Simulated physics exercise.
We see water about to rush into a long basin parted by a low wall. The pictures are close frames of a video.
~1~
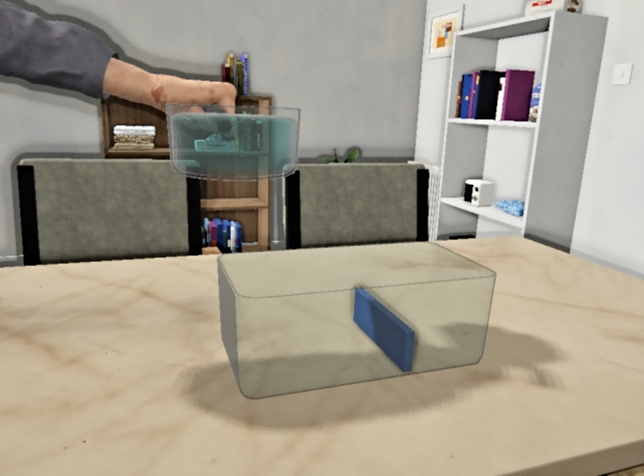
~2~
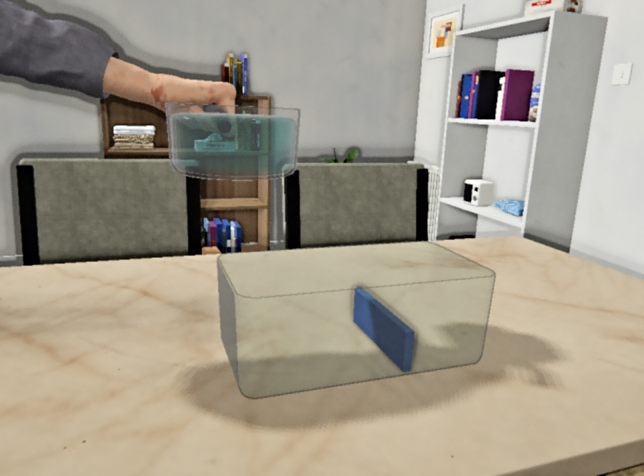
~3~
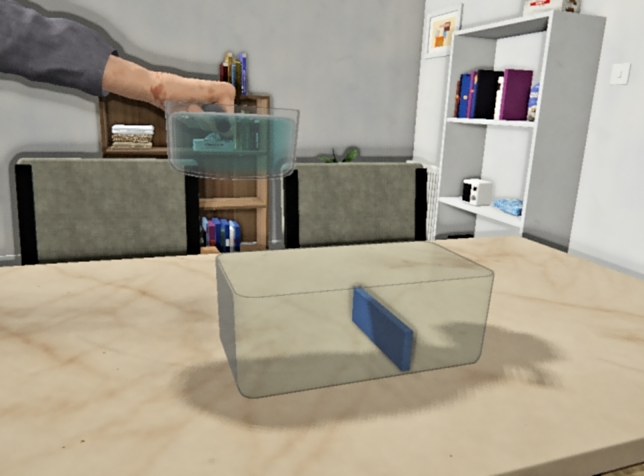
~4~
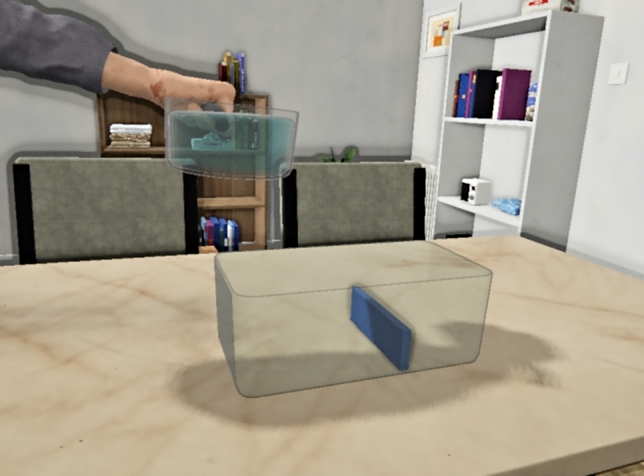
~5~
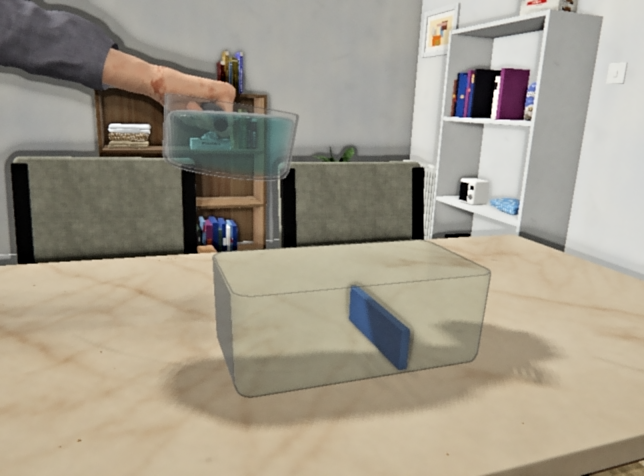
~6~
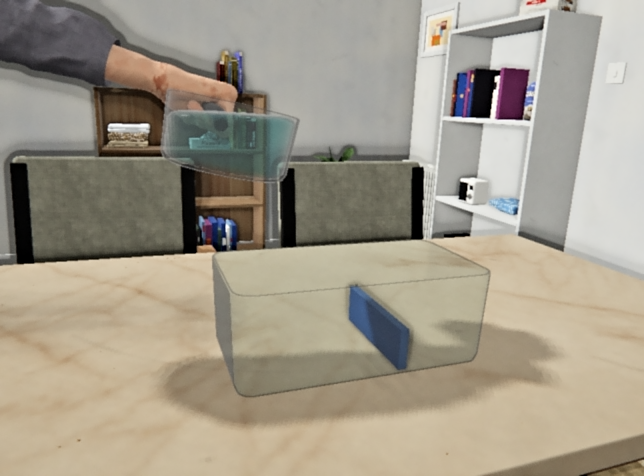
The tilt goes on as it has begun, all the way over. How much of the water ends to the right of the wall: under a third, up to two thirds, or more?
In the end under a third is right of the wall.
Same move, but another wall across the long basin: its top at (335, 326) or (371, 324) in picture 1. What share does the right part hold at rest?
First some 70, then 15 per cent.
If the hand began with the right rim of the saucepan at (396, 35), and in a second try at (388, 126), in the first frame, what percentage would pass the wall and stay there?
About 80 and 90 per cent.
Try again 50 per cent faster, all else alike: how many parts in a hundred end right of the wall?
Close to 5 per cent.
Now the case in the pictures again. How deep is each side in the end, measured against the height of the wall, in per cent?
Some 50 per cent left and 0 right.
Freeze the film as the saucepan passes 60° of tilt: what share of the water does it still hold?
Some 60 per cent.
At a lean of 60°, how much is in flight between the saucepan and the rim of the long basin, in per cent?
It comes to 30 per cent or so.
A moment on, the saucepan is tipped part way and 58 per cent is still to pour, 11 is left of the wall and 0 right of it.
Next, the saucepan is tipped on its side and 14 per cent is still to pour, 74 is left of the wall and 1 right of it.
Then the saucepan is tipped on its side and 2 per cent is still to pour, 93 is left of the wall and 2 right of it.
Later the saucepan is tipped on its side and 0 per cent is still to pour, 96 is left of the wall and 2 right of it.
In the end 97 per cent lies left of the wall, 2 right of it and 1 outside.
